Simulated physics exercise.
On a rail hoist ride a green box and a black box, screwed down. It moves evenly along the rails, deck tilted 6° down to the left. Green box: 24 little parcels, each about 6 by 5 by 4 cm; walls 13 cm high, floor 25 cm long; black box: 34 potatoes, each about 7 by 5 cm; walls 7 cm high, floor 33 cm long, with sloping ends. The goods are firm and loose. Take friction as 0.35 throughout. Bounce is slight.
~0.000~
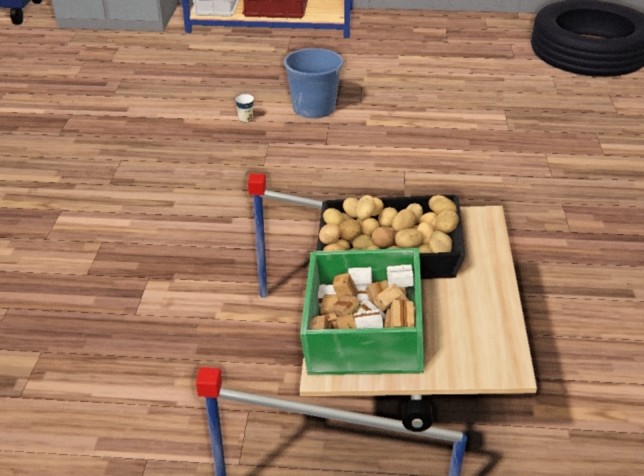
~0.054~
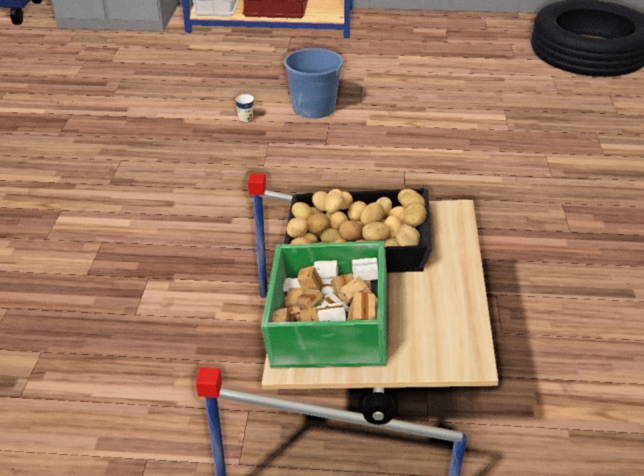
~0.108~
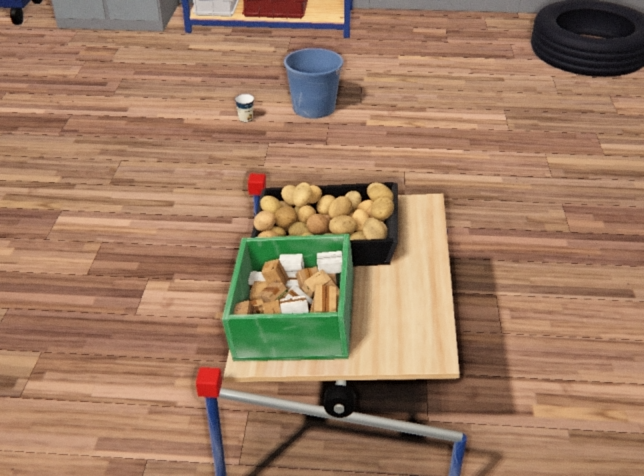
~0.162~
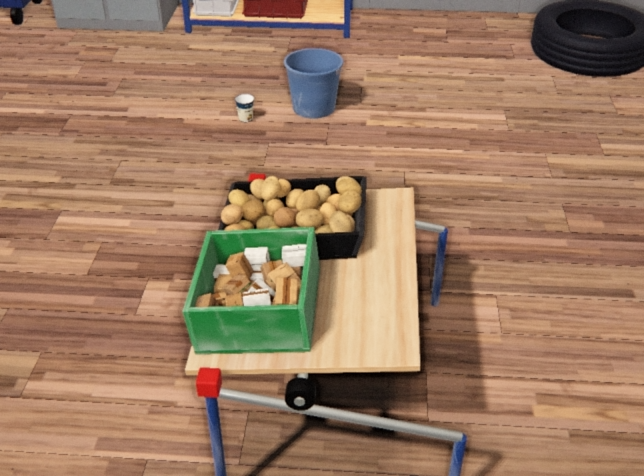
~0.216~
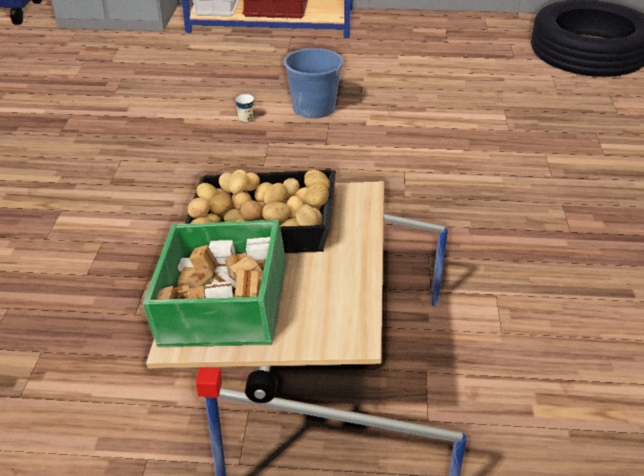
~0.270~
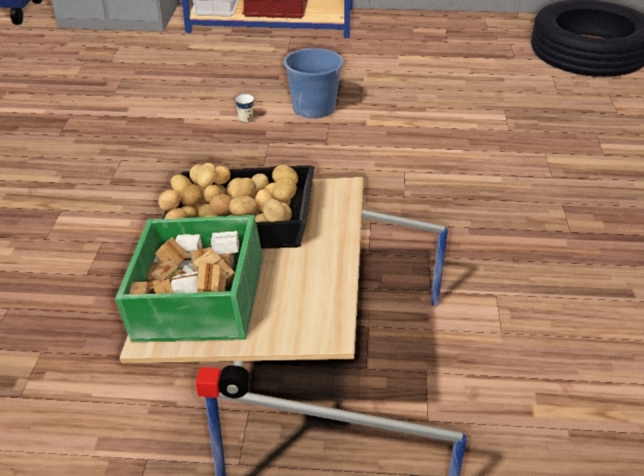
In the video, a wooden platform carrying a green box of small parcels and a black box of round, potato-like items moves steadily leftward along metal rails on blue legs, while the contents stay inside both boxes.
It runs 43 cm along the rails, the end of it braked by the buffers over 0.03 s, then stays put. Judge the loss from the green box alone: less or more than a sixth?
Less than a sixth of the little parcels leave the green box.
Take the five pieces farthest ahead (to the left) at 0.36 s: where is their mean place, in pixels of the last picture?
At about (154, 178).
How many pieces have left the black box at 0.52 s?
Out by then, roughly: Black box 8.
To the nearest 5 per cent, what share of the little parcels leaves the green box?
About 5 per cent.
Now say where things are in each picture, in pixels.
In the first picture (we follow the rim corner now nearest the camera), green box at (416, 329); black box at (461, 253); 0 cm up the rails; nothing out yet.
The second picture shows green box at (377, 322); black box at (427, 247); 9 cm up the rails.
The third picture shows green box at (338, 314); black box at (393, 240); 18 cm up the rails.
The fourth picture shows green box at (298, 306); black box at (359, 233); 28 cm up the rails.
The fifth picture shows green box at (258, 299); black box at (325, 226); 37 cm up the rails.
The sixth picture shows green box at (230, 293); black box at (301, 222); 43 cm up the rails; nothing out yet.
After 0.36 s, 0 of 24 out of the green box and 5 of 34 out of the black box.
After 0.52 s, 1 of 24 out of the green box and 8 of 34 out of the black box.
After 0.74 s, 1 of 24 out of the green box and 10 of 34 out of the black box.
Final count (at 1.29 s), 1 of 24 out of the green box and 10 of 34 out of the black box. Asked share, 1 of 24, 4 per cent.
